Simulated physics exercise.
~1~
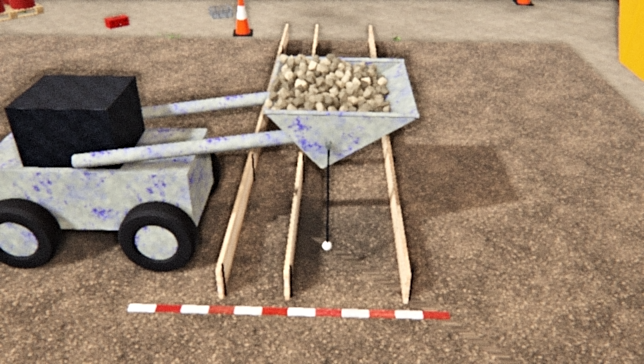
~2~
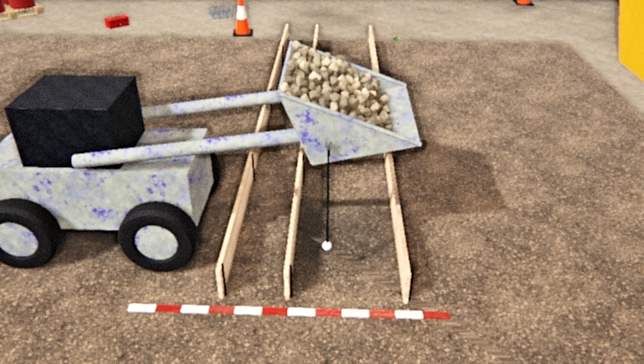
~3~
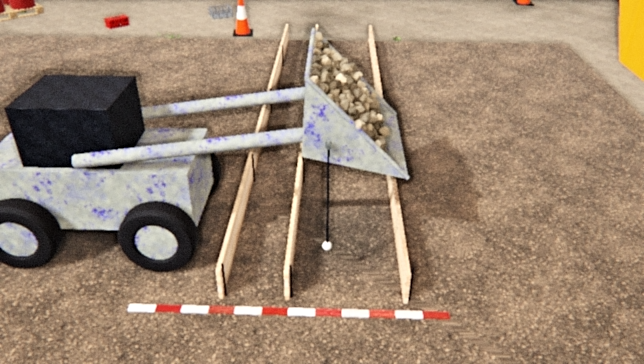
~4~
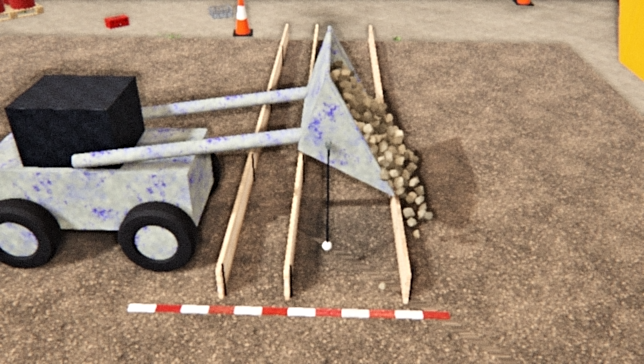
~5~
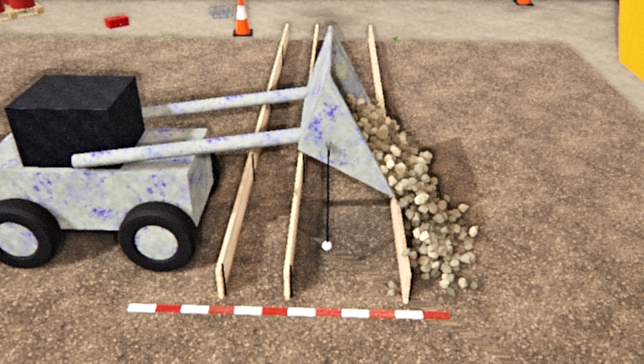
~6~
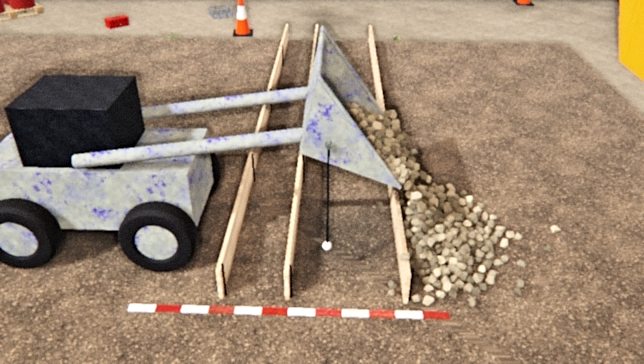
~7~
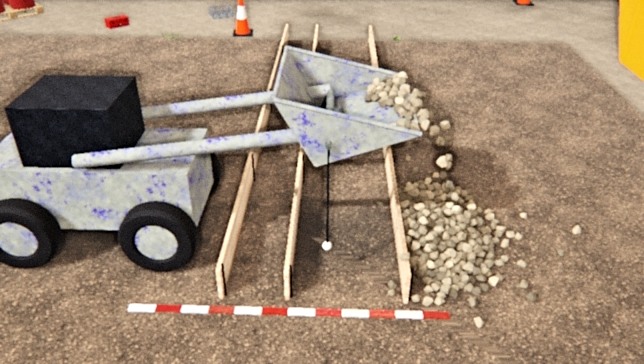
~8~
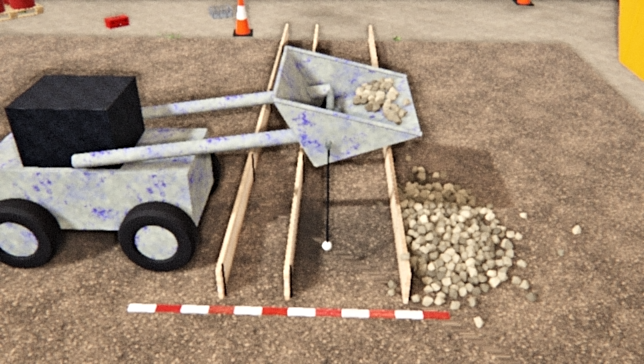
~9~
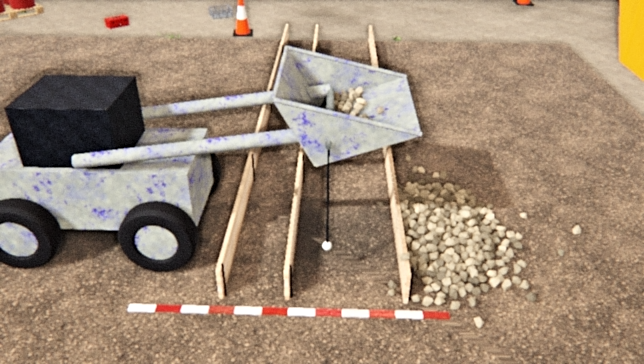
A pale loader with a black block on top tipped its raised bucket of crushed rock, spilling most of it into a heap just right of the last board, then levelled the bucket back with a few stones still inside.
